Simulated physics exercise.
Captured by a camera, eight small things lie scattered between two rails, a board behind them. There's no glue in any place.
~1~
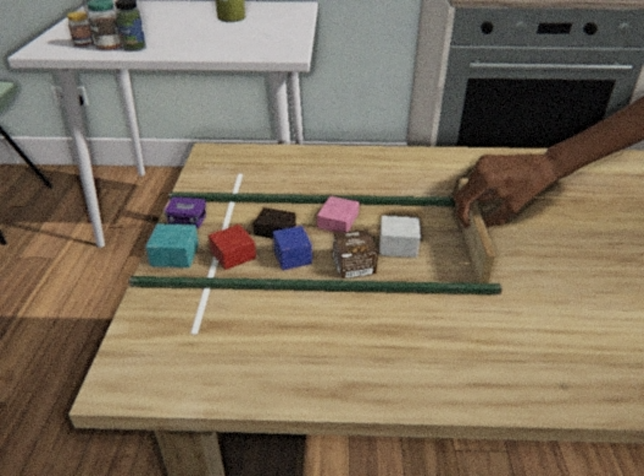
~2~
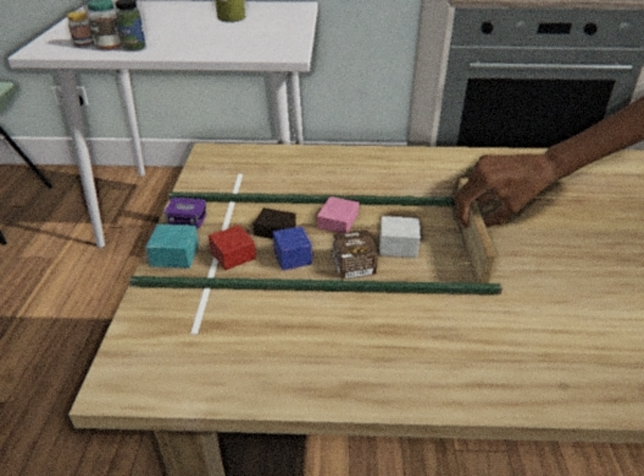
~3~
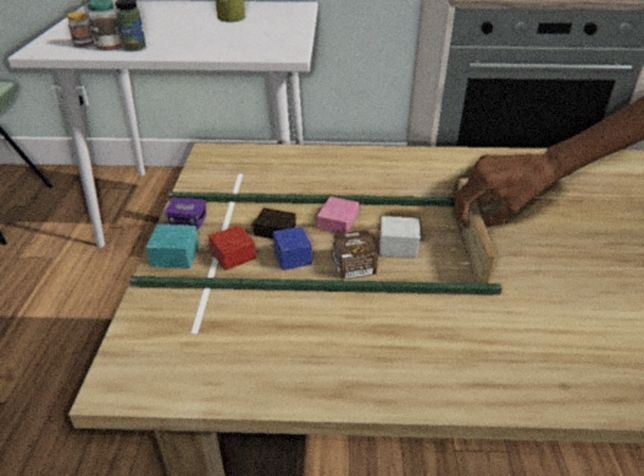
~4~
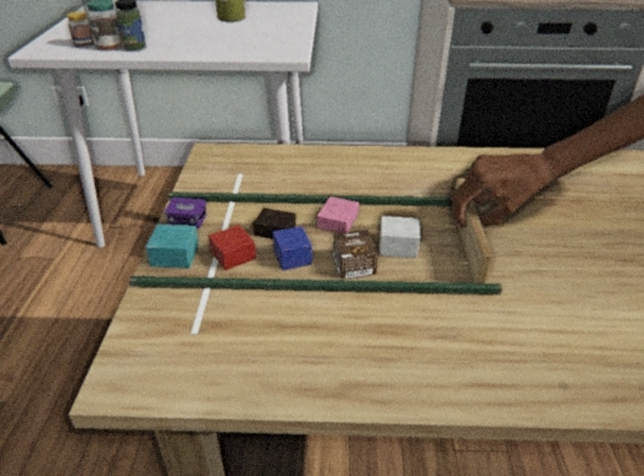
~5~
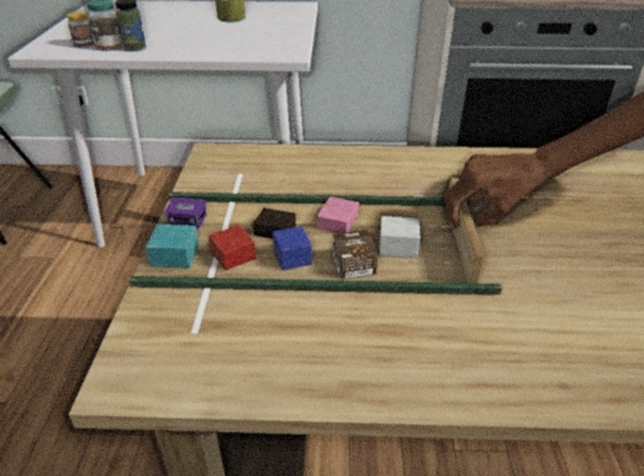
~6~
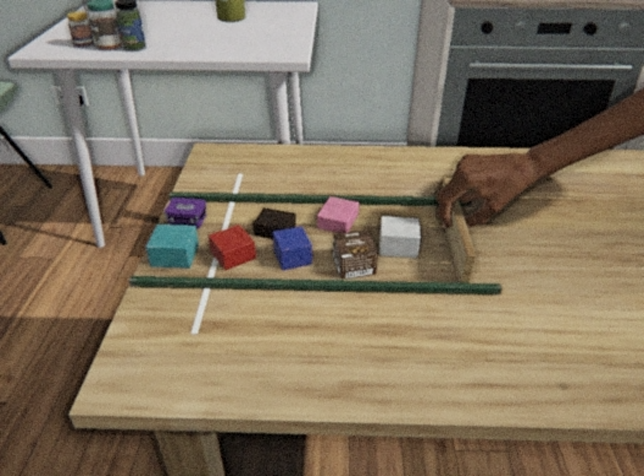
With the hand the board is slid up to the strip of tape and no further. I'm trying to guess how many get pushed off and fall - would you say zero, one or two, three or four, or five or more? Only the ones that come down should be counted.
Most likely the drop count will come to three or four.
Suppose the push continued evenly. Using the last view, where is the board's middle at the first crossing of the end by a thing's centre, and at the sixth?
Near (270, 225) first, near (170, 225) second.
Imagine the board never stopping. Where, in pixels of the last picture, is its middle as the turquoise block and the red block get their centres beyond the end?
I'd put it close to (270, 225), and close to (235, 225) for the other one.
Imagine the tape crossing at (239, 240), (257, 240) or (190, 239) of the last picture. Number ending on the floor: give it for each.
Try 1: 1; try 2: 1; try 3: 5.
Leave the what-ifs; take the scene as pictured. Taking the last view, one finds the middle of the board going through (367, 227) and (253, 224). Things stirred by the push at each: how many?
First 3, after that 8.
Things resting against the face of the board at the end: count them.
It's 3.
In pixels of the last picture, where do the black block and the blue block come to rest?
Black block at (173, 222), blue block at (161, 249).
A little later, none off yet; purple case at rest near (187, 214); turquoise block at rest near (173, 246); red block at rest near (232, 247).
When it is over, the number that fall off is three or four; down, red block, turquoise block and purple case.
